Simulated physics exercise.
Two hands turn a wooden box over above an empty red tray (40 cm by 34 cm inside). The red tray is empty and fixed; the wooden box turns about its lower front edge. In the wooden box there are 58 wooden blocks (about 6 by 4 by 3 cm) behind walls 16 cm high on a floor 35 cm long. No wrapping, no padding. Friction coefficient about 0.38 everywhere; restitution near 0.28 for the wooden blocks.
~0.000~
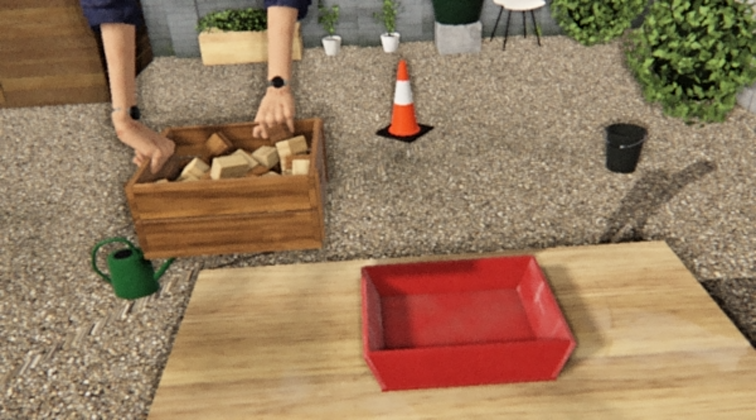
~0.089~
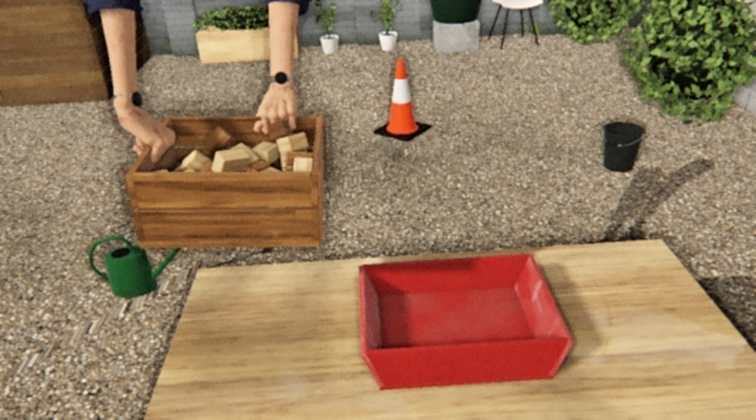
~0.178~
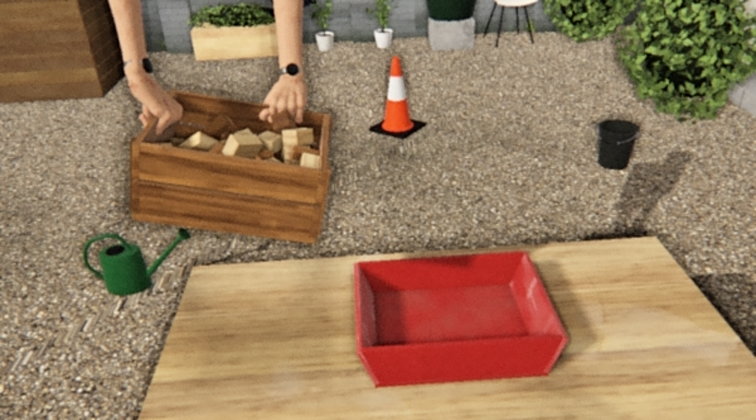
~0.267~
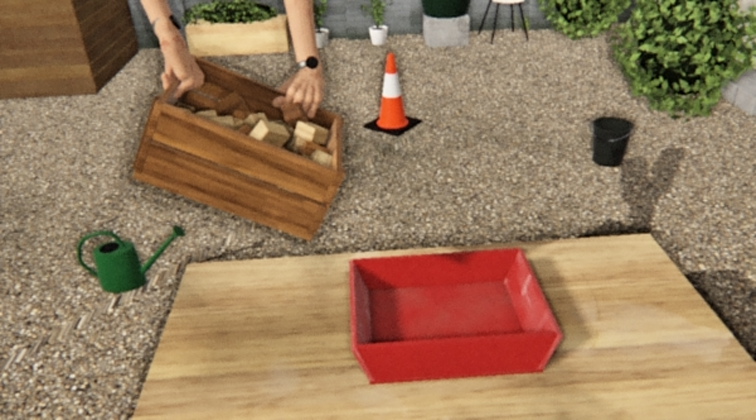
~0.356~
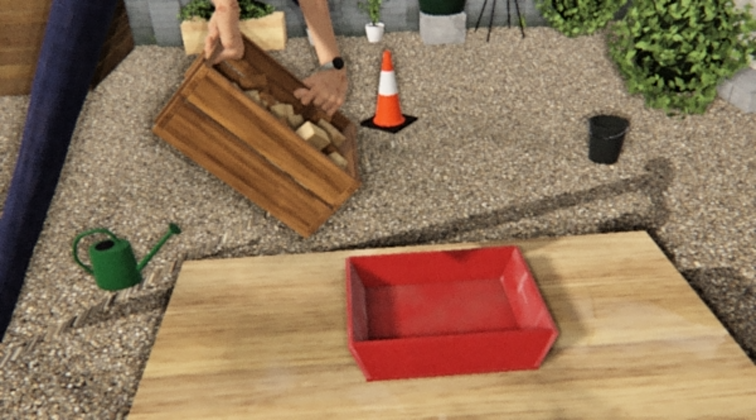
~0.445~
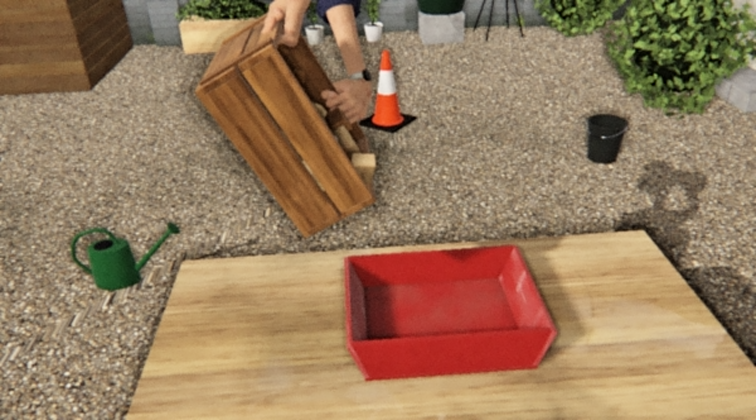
The footage shows two hands gripping a wooden box of wooden blocks on a gravel yard, then tilting it steeply toward the right, its left side rising, while an empty red tray stays on the table in front.
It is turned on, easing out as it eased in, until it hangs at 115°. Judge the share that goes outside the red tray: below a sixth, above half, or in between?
Expect less than a sixth of the load outside the red tray.
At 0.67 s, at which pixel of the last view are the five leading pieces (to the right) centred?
Around (426, 205).
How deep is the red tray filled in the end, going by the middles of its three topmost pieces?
About 9 cm.
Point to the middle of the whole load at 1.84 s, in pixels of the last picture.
Near (455, 313).
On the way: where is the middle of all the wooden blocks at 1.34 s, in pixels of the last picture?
At about (453, 308).
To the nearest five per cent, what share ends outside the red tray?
Near 0 in a hundred.
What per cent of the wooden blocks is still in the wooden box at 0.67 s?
Some 90 per cent.
After 0.67 s, tilt 103°; 53 still in the wooden box and 5 in the air.
After 0.95 s, tilt 115°; 19 still in the wooden box, 26 in the red tray and 13 in the air.
After 1.34 s, tilt 115°; 3 still in the wooden box, 50 in the red tray and 5 in the air.
Final count (at 1.84 s), 58 in the red tray. Asked share, 0 of 58, 0 per cent.
